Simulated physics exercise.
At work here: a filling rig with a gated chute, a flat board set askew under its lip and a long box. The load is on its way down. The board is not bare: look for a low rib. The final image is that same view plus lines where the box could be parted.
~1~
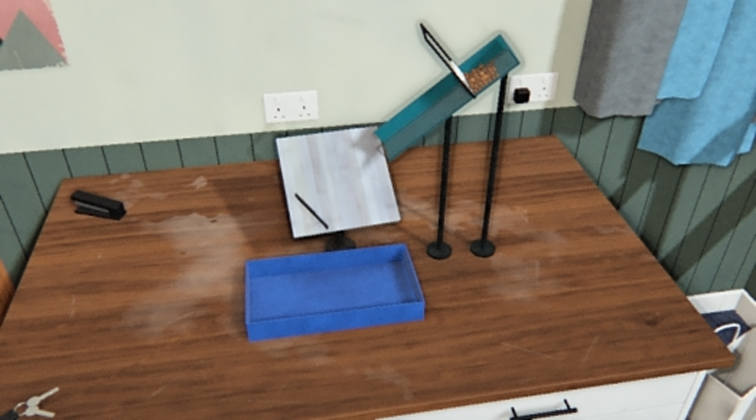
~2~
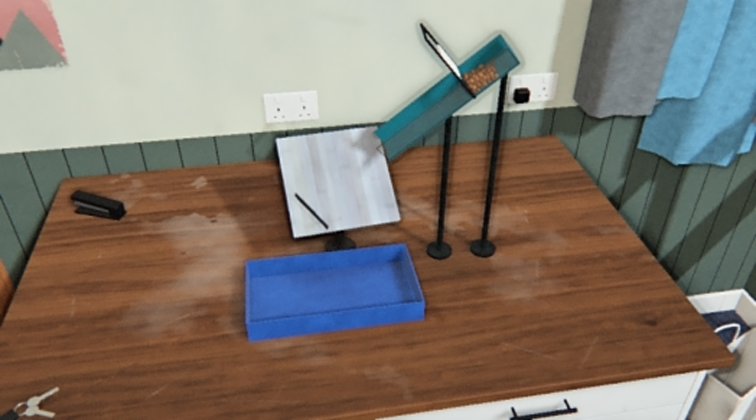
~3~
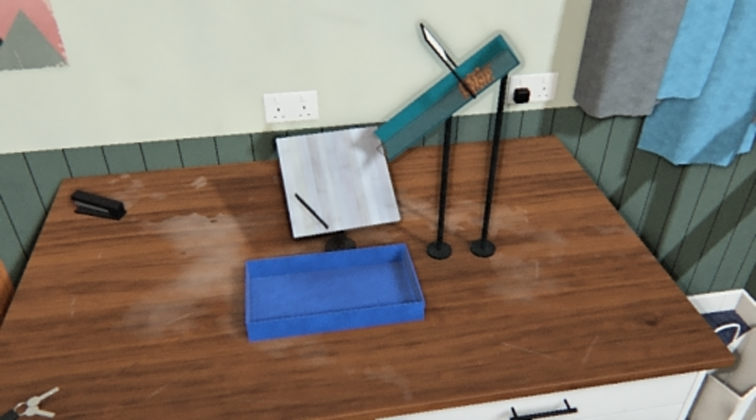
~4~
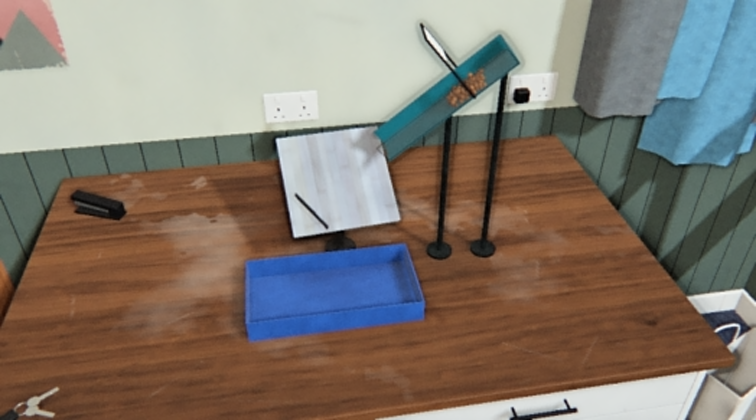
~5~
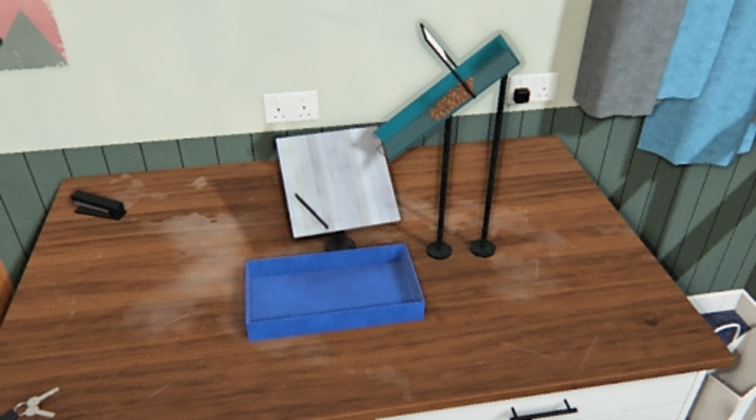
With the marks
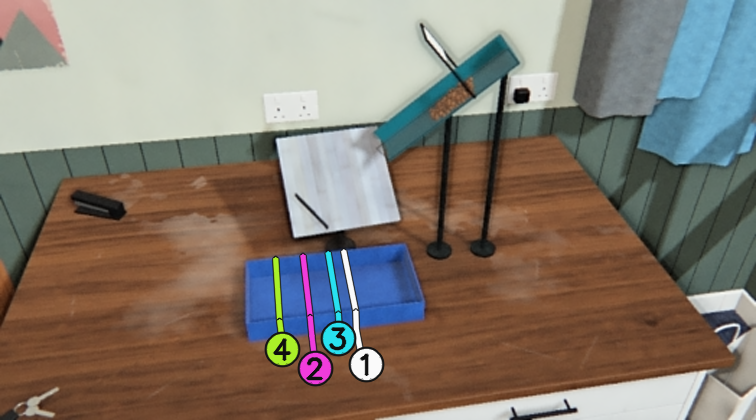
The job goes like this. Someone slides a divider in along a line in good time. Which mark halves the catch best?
1 beats the others.
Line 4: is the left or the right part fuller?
More lands on the right.
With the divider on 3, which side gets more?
The right side.
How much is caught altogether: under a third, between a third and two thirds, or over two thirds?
Over two thirds.
On the marked copy, line 1 crosses the front rim at (355, 310); line 2 crosses the front rim at (310, 316); line 3 crosses the front rim at (338, 312); line 4 crosses the front rim at (279, 320).
With 1, of what is caught, roughly half on the left of the divider, roughly half on the right.
With 2, of what is caught, about a tenth on the left of the divider, almost all on the right.
With 3, of what is caught, about a tenth on the left of the divider, the larger part on the right.
With 4, of what is caught, just a few on the left of the divider, almost all on the right.
